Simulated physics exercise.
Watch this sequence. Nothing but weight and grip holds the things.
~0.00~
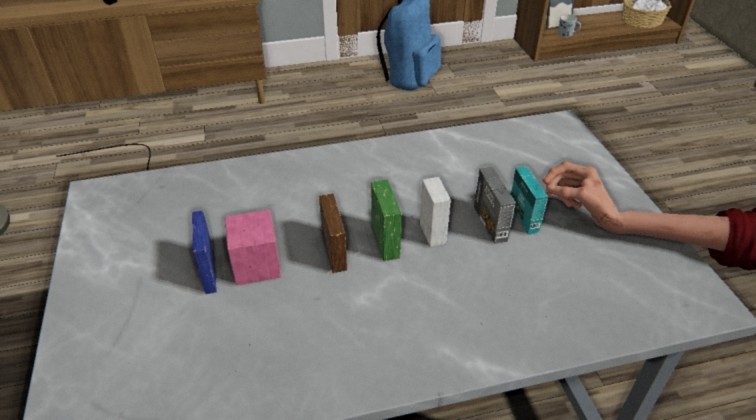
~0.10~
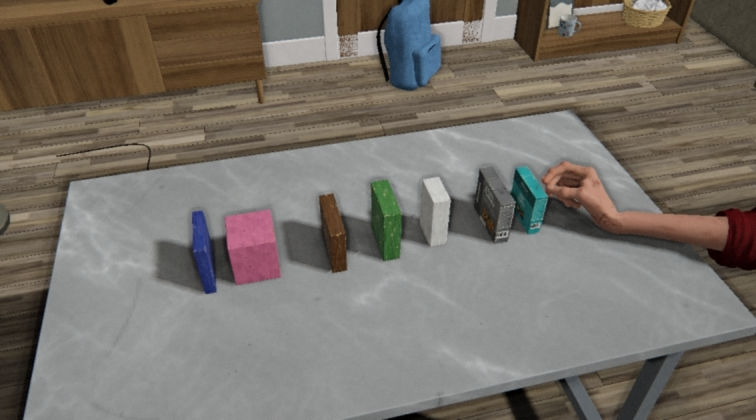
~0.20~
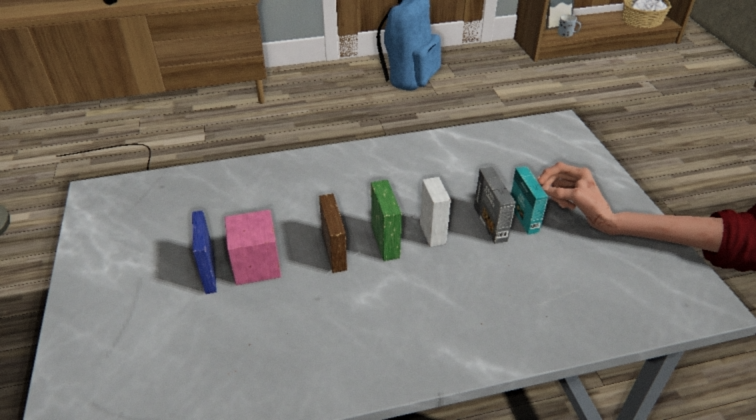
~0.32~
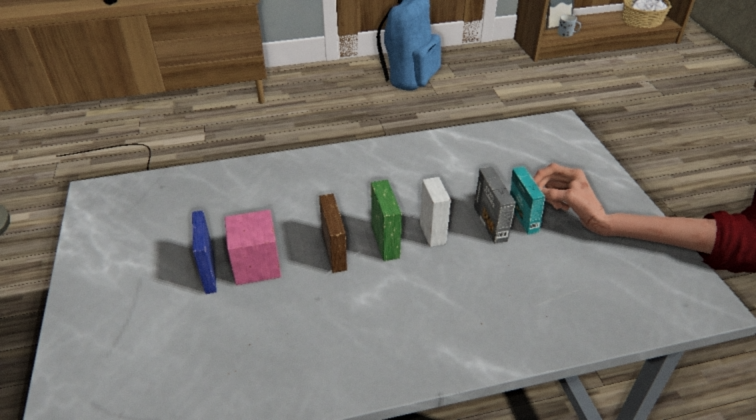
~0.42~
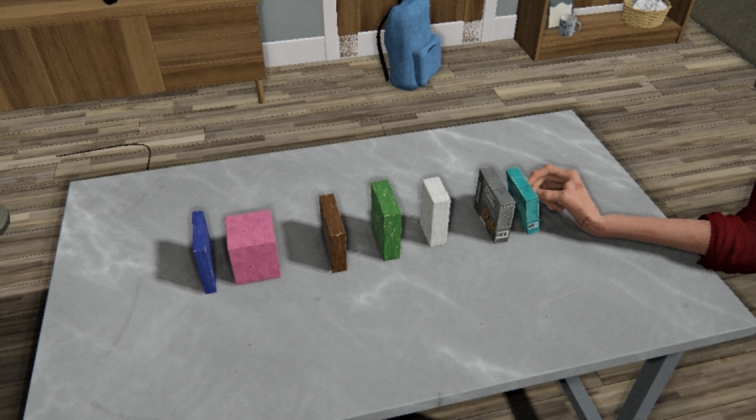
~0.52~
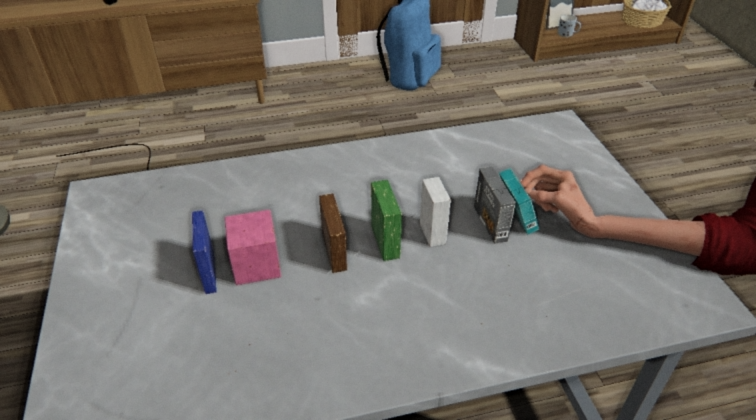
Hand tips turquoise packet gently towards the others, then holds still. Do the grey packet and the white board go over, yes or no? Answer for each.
Grey packet - yes, it goes over. White board - no, it stays up.
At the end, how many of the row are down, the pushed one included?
2 altogether.
By 0.92 s, turquoise packet 57° over; grey packet tilted by 40° near (475, 209).
By 1.02 s, turquoise packet 66° over; grey packet tilted by 74° near (465, 218); white board tilted by 3° near (430, 213).
When it is over (1.9 s), lying over on the table, grey packet; the other 4 as before. End places, in pixels of the last picture, grey packet near (463, 223), white board near (430, 213).
